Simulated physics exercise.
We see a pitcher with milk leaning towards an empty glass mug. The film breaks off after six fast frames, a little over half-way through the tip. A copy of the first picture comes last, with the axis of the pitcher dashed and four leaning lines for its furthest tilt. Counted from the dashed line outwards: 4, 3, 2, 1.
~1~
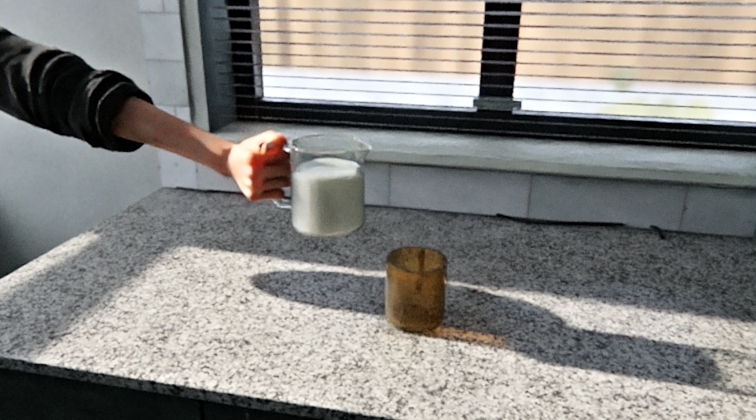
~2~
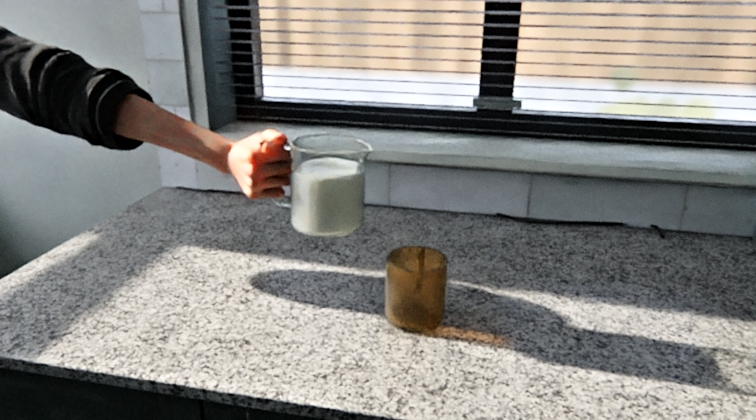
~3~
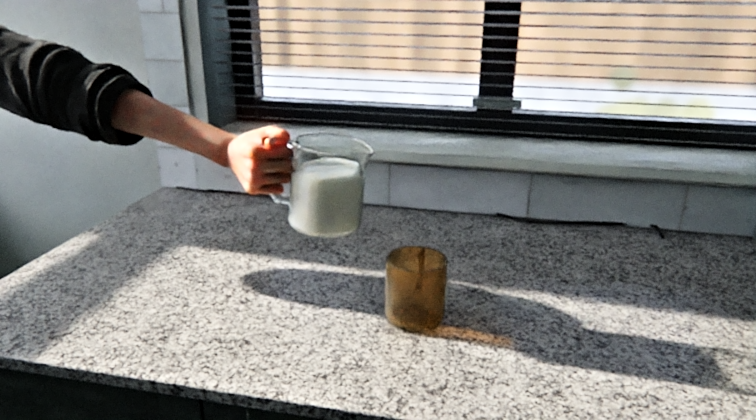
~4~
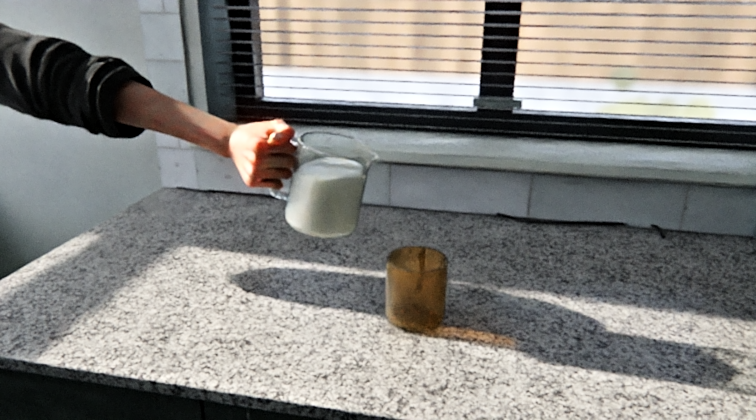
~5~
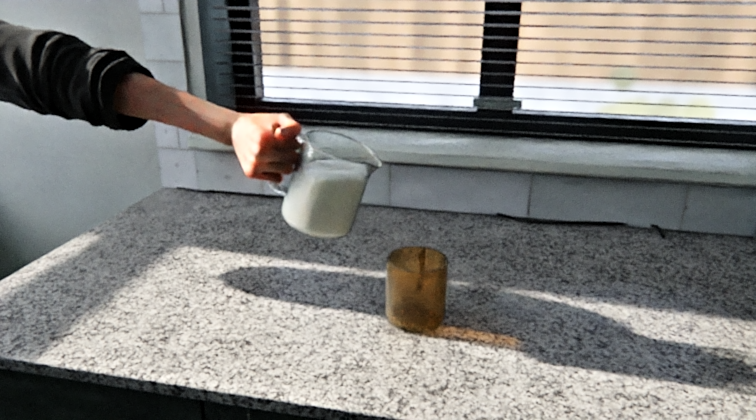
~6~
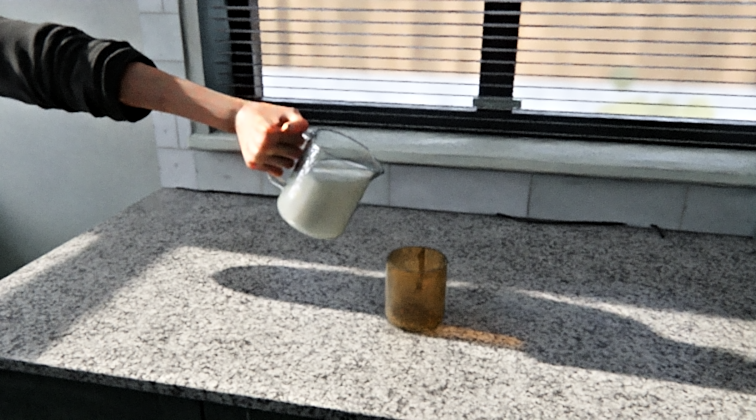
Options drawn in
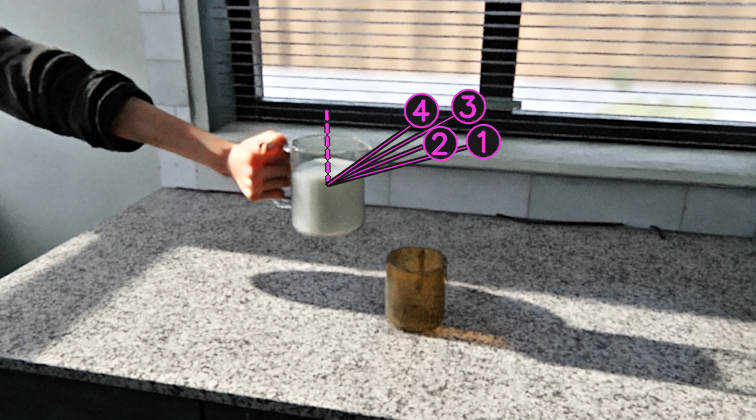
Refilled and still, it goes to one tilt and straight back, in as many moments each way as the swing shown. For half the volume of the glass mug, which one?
Tilt 2.
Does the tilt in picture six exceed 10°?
Yes.
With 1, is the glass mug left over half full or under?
Over.
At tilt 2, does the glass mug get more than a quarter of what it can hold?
Yes.
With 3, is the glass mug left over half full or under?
Under half.
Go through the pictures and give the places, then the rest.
Upright, lip at (369, 148); rim of the glass mug round (417, 259); nothing has left yet.
Upright, lip at (370, 149); nothing has left yet.
Tipped about 5°, lip at (373, 152); nothing has left yet.
Tipped about 11°, lip at (377, 158); nothing has left yet.
Tipped about 19°, lip at (380, 165); nothing has left yet.
Tipped about 27°, lip at (383, 172); nothing has left yet.
On the marked copy, 1 at (466, 147); 2 at (422, 146); 3 at (453, 116); 4 at (410, 125).
With 1, the glass mug ends with about 66 % of what it can hold.
With 2, the glass mug ends with about 50 % of what it can hold.
With 3, the glass mug ends with about 33 % of what it can hold.
With 4, the glass mug ends with about 21 % of what it can hold.
